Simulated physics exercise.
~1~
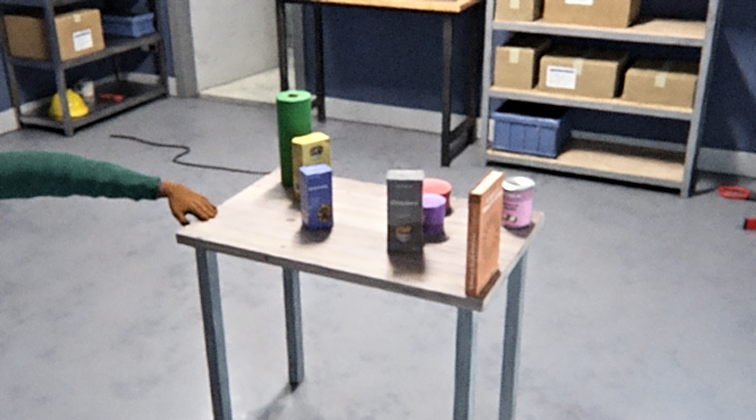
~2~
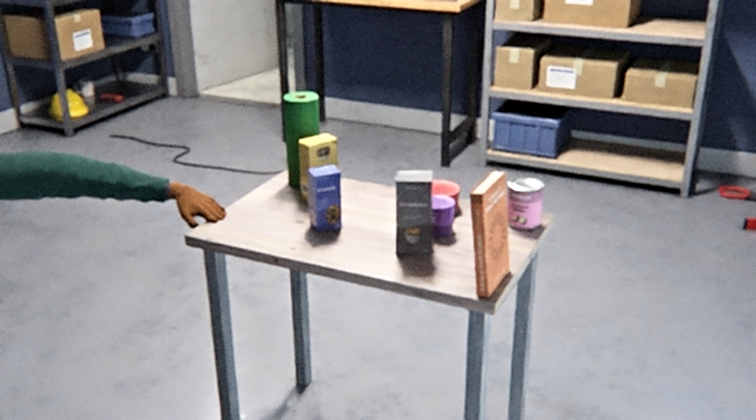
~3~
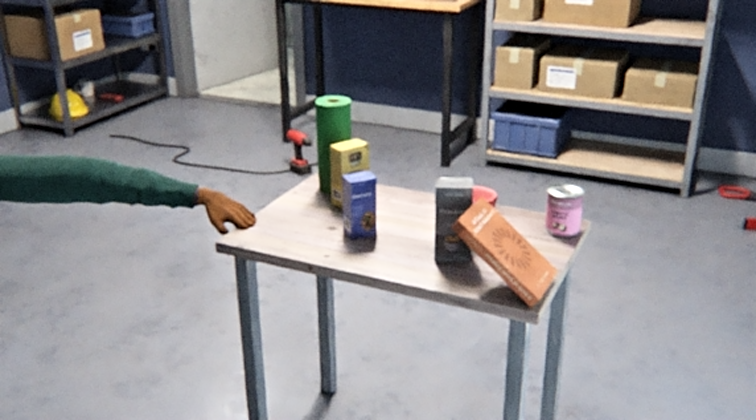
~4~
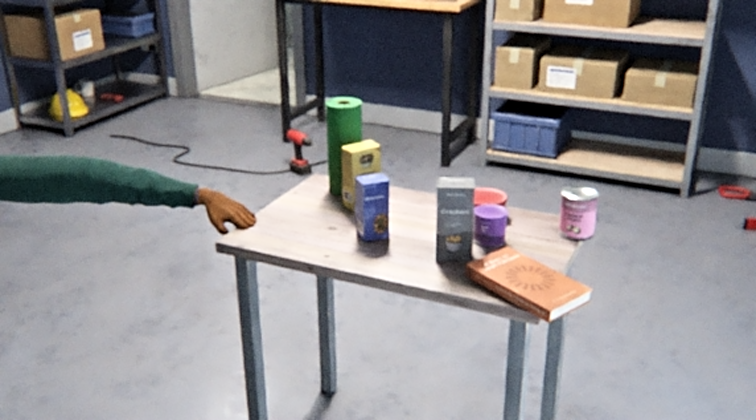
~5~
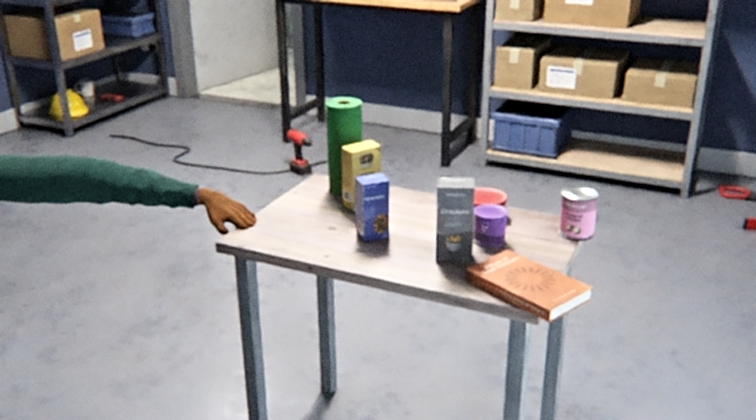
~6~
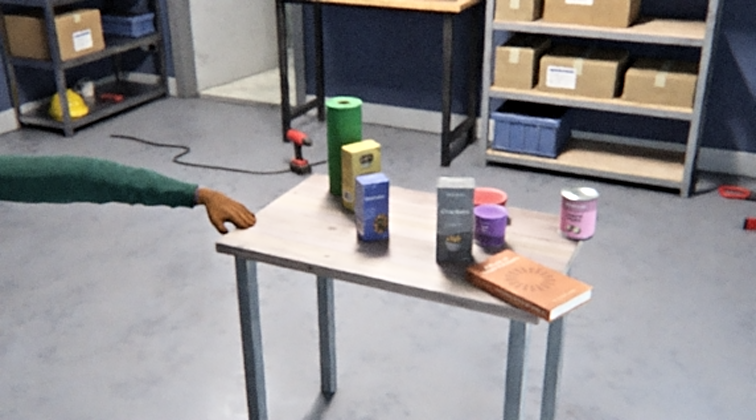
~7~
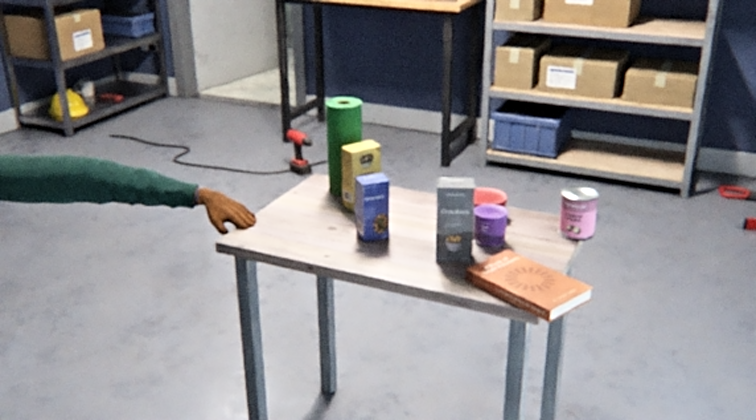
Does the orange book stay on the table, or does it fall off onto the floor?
The orange book stays on the table, lying flat near the right corner after tipping over.
